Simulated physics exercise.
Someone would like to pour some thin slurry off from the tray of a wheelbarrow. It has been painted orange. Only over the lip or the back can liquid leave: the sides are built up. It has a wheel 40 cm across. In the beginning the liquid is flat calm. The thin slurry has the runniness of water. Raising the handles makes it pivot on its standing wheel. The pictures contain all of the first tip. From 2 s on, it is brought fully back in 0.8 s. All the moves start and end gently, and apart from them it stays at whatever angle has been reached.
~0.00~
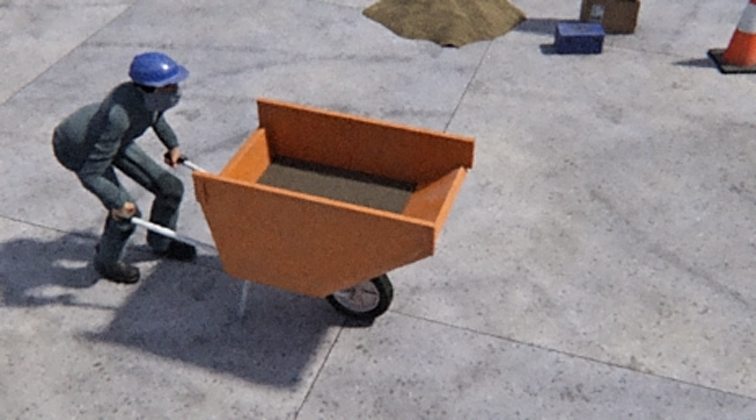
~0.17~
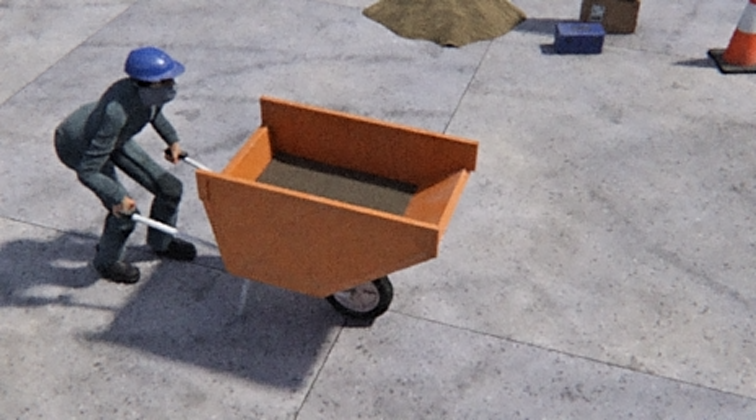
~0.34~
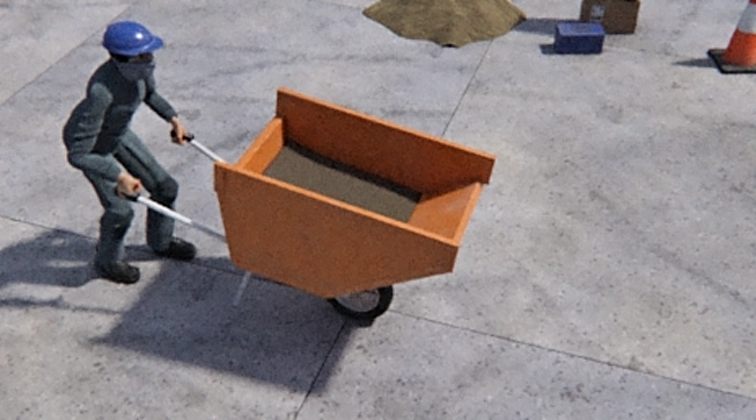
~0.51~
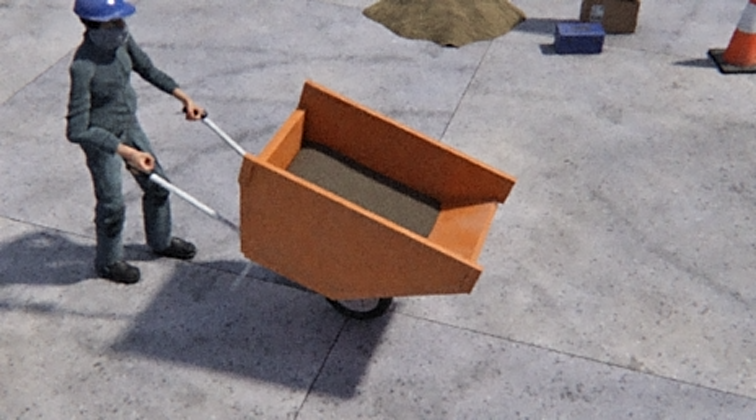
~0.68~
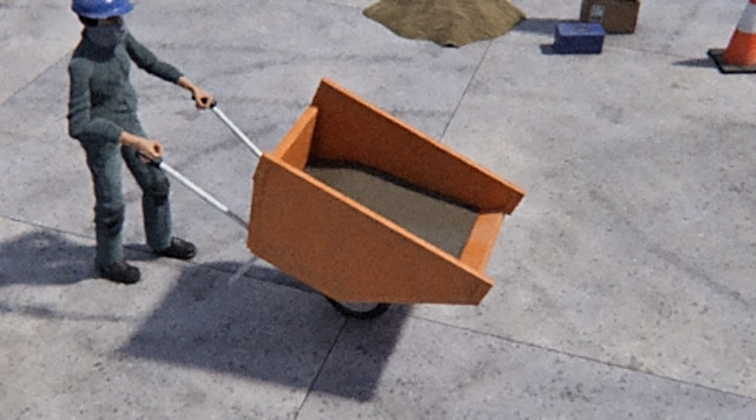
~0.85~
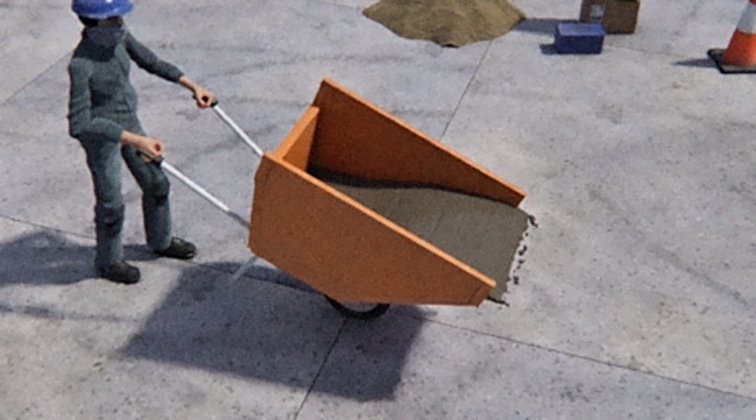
An orange wheelbarrow tilts forward as a worker raises its handles, and grey-brown slurry pours out.
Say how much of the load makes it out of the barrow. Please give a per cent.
Some 47 per cent goes overboard.
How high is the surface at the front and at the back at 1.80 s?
Around 16 cm toward the front, with 2 cm behind.
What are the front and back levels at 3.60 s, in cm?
I'd put it at about 14 cm in front and about 10 cm behind.
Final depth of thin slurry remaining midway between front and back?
Roughly 14 cm.
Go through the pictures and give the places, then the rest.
In the first picture, the surface is at (357, 173) near the front wall; the surface is at (292, 160) near the back wall; the lip is at (424, 247); the front is on the right.
In the second picture, the surface is at (359, 173) near the front wall; the surface is at (294, 158) near the back wall.
In the third picture, the surface is at (369, 175) near the front wall; the surface is at (305, 150) near the back wall; the barrow is tilted 8° forwards.
In the fourth picture, the surface is at (384, 178) near the front wall; the surface is at (321, 146) near the back wall; the barrow is tilted 17° forwards.
In the fifth picture, the surface is at (394, 178) near the front wall; the surface is at (324, 159) near the back wall; the barrow is tilted 23° forwards.
In the sixth picture, the surface is at (393, 182) near the front wall; the surface is at (321, 168) near the back wall; the barrow is tilted 23° forwards; the lip is at (471, 297); thin slurry is coming out, 2 per cent so far.
After 1.80 s the barrow is at 23° forwards, the surface stands 2 cm at the back and 16 cm at the front; 44 per cent is out, over the front.
After 2.70 s the surface stands 9 cm at the back and 16 cm at the front; 45 per cent is out, over the front.
After 3.60 s the surface stands 9 cm at the back and 14 cm at the front; 46 per cent is out, over the front.
After 5.68 s 47 per cent is out, over the front, 47 of 101 litres.
